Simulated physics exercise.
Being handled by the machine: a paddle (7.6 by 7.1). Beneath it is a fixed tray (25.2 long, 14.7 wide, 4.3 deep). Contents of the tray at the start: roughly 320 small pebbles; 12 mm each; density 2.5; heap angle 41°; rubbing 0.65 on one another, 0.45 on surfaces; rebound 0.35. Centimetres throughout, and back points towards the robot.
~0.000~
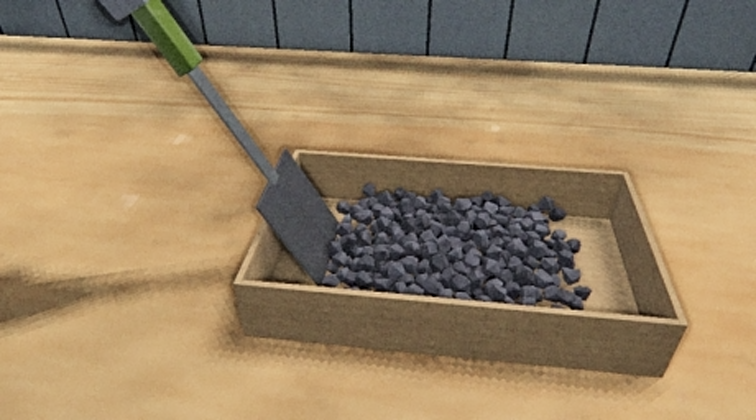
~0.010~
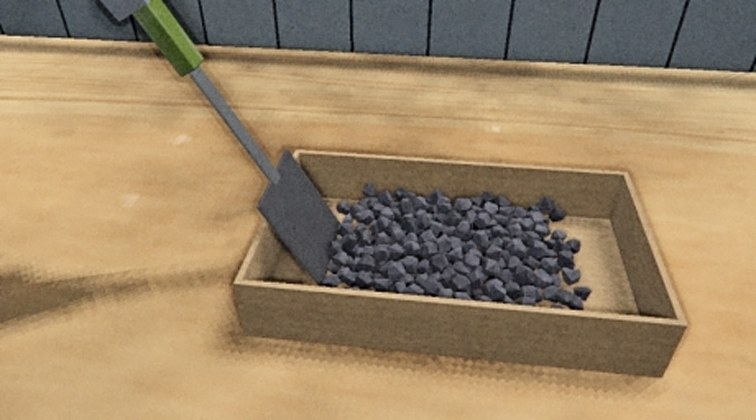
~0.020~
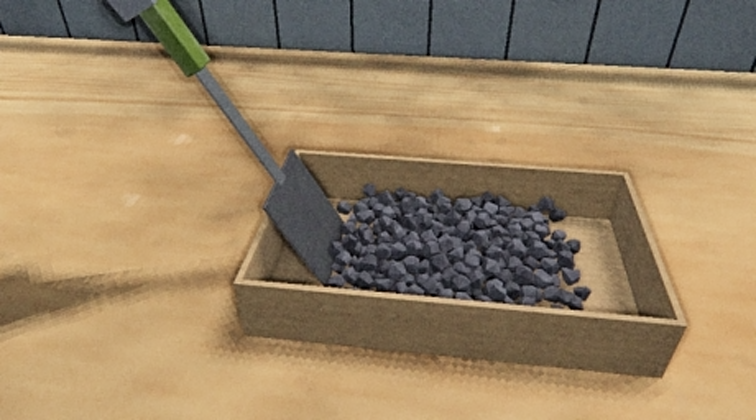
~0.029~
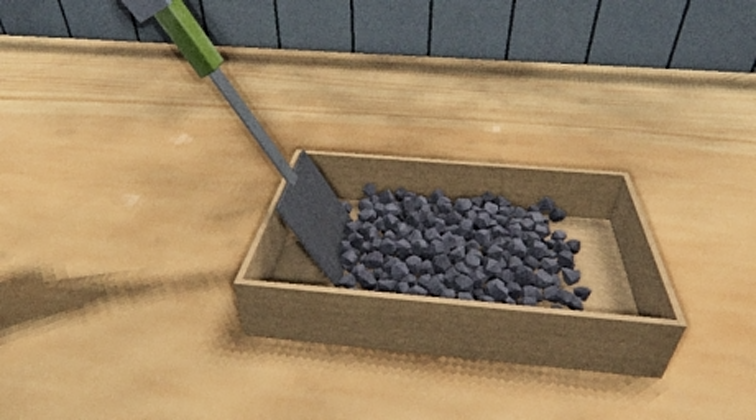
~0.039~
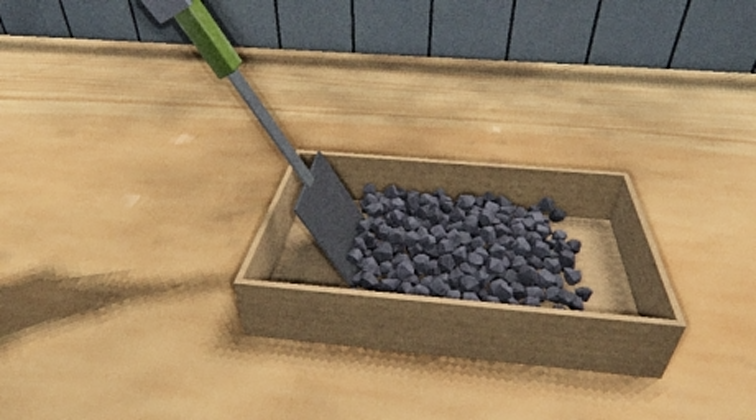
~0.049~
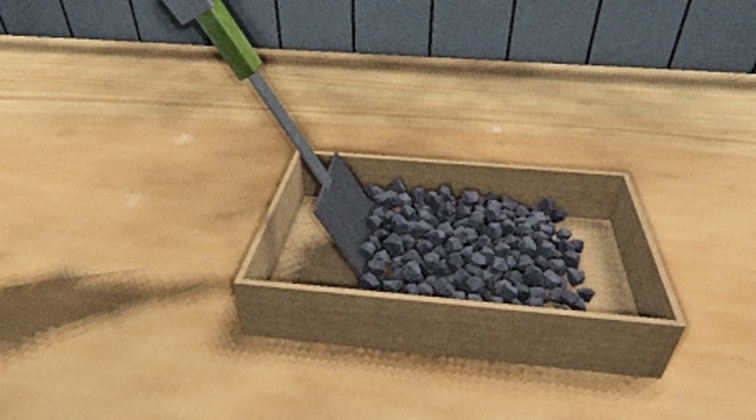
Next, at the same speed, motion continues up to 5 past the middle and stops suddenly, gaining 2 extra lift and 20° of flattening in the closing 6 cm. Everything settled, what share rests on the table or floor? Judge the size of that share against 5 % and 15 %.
The share is from 5 to 15 %.
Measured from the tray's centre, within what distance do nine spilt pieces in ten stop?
I'd estimate close to 35 centimetres.
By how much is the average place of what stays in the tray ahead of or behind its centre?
About 6.0 cm ahead.
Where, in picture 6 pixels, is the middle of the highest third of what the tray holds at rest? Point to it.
I'd put it close to (601, 251).
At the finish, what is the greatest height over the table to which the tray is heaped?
It reaches roughly 5.5 cm.
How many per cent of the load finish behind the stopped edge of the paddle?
30 %.
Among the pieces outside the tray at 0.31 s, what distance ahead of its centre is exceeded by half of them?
Roughly 20 centimetres ahead.
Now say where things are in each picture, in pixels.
In the first frame, paddle top edge at (272, 176), sloping 61°; upper third of the load around (454, 244), from x 320 to 590, top at y 190; 317 in the tray.
In the second frame, paddle top edge at (273, 176), sloping 61°; upper third of the load around (454, 244), from x 320 to 590, top at y 190.
In the third frame, paddle top edge at (278, 176), sloping 61°; upper third of the load around (454, 244), from x 320 to 585, top at y 190.
In the fourth frame, paddle top edge at (291, 177), sloping 61°; upper third of the load around (447, 244), from x 320 to 585, top at y 190.
In the fifth frame, paddle top edge at (307, 178), sloping 61°; upper third of the load around (439, 239), from x 320 to 585, top at y 190.
In the sixth frame, paddle top edge at (325, 180), sloping 61°; upper third of the load around (444, 235), from x 320 to 590, top at y 190; 317 in the tray.
After 0.07 s, sloping 61°, highest piece 7 above the table; 317 in the tray.
After 0.10 s, sloping 54°, highest piece 9 above the table; 317 in the tray.
After 0.31 s, sloping 41°, highest piece 5 above the table; 289 in the tray, 23 on the table or floor, 5 on the blade or in flight.
After 1.36 s, sloping 41°, highest piece 5 above the table; 288 in the tray, 29 on the table or floor.
At rest, 288 in the tray, 29 on the table or floor. That is 9 % on the table or floor.
